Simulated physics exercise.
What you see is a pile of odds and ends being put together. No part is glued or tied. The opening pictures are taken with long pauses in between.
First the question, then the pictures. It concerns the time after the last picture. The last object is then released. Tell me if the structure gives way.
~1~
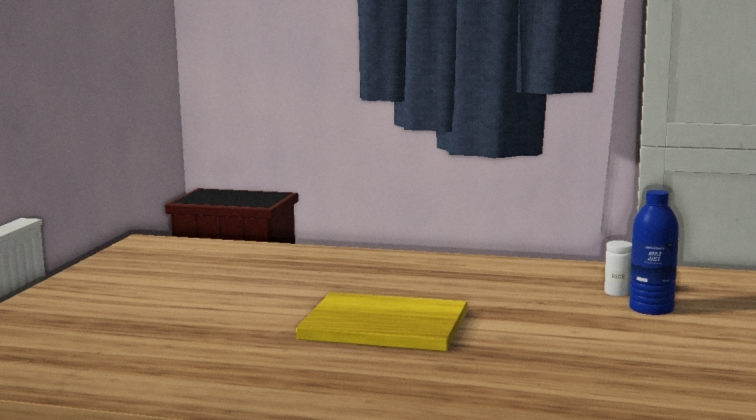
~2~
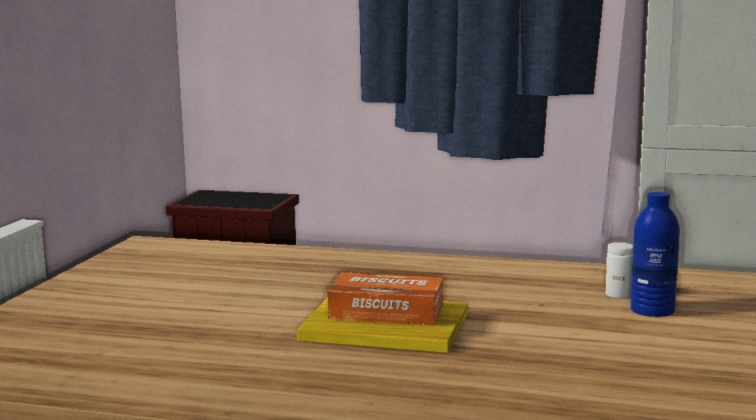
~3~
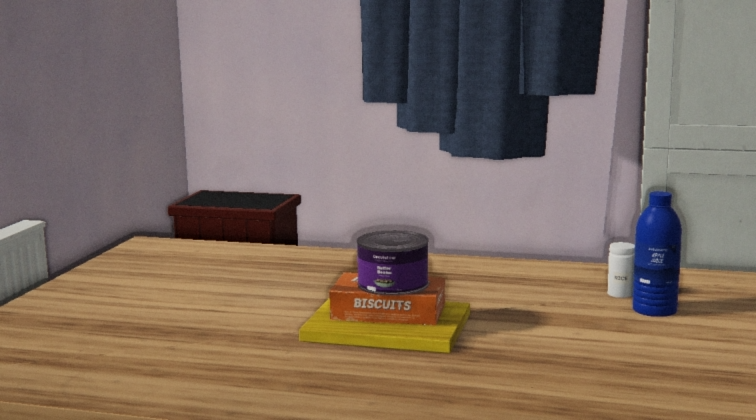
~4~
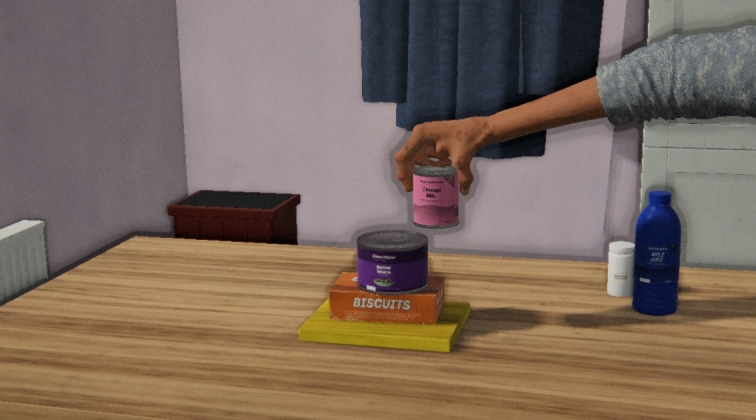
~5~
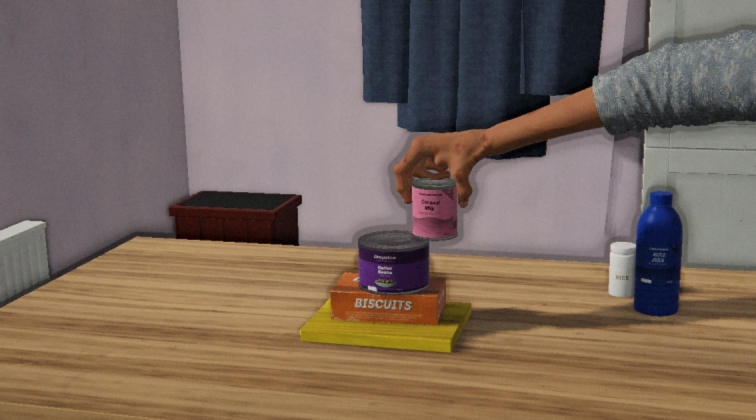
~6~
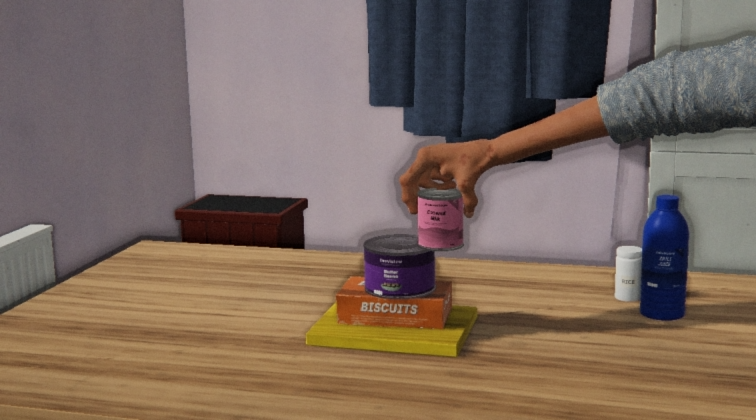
It gives way.
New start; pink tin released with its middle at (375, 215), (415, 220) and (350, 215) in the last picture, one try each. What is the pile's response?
Well, in the first case it stays steady, in the second it stays steady, and in the third it tumbles down.
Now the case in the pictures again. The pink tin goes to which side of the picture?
Rightwards.
Then, 0.40 s on from there, pink tin now fallen.
Then, 0.50 s on from there, things are still on the move.
In the end, fallen, pink tin; the other 5 unmoved. At the end, from the last picture's camera, pink tin near (571, 321). The pile comes apart.
